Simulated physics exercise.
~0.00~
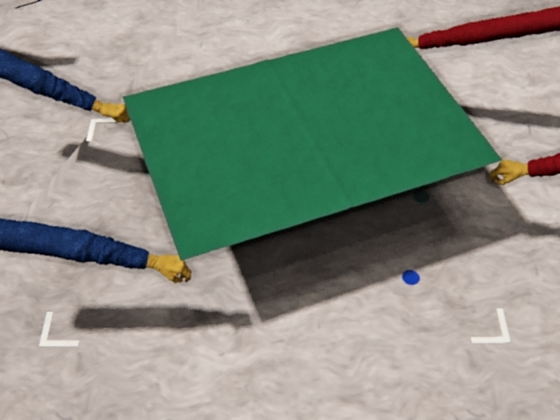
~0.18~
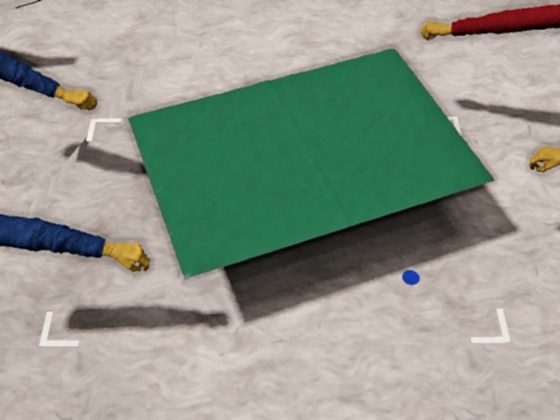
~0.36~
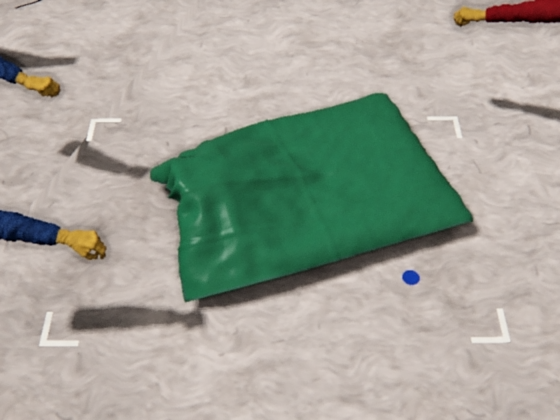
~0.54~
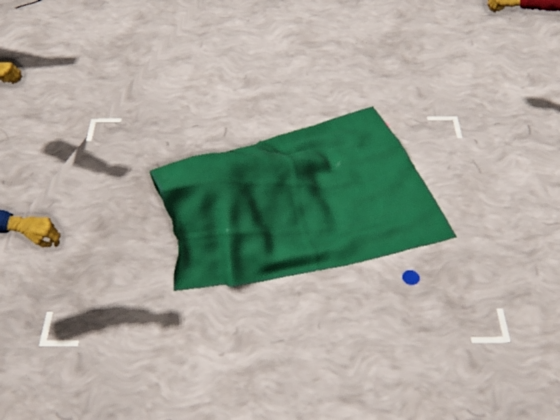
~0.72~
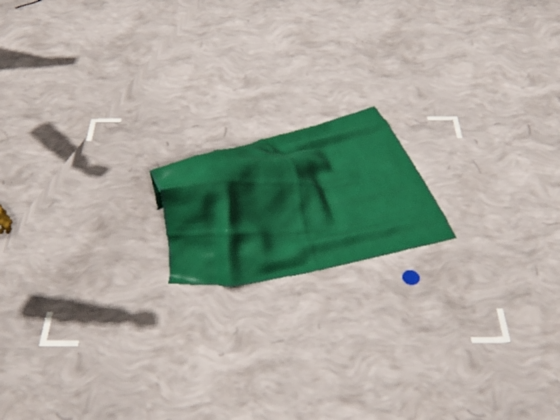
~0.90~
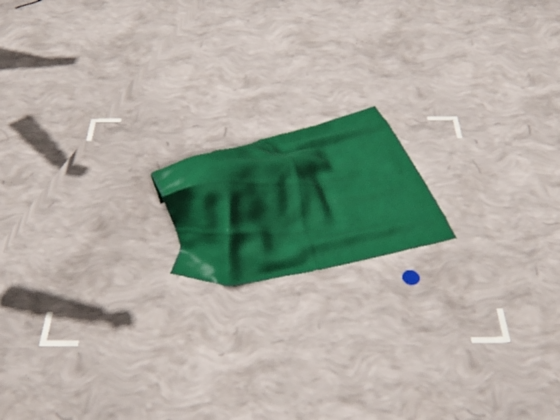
On a pale, mottled floor, blue-sleeved arms at left and red-sleeved arms at right held a green sheet level, then let go and drew back as it dropped, crumpled, and settled wrinkled, its left edge uneven, leaving a small blue disc uncovered nearby.
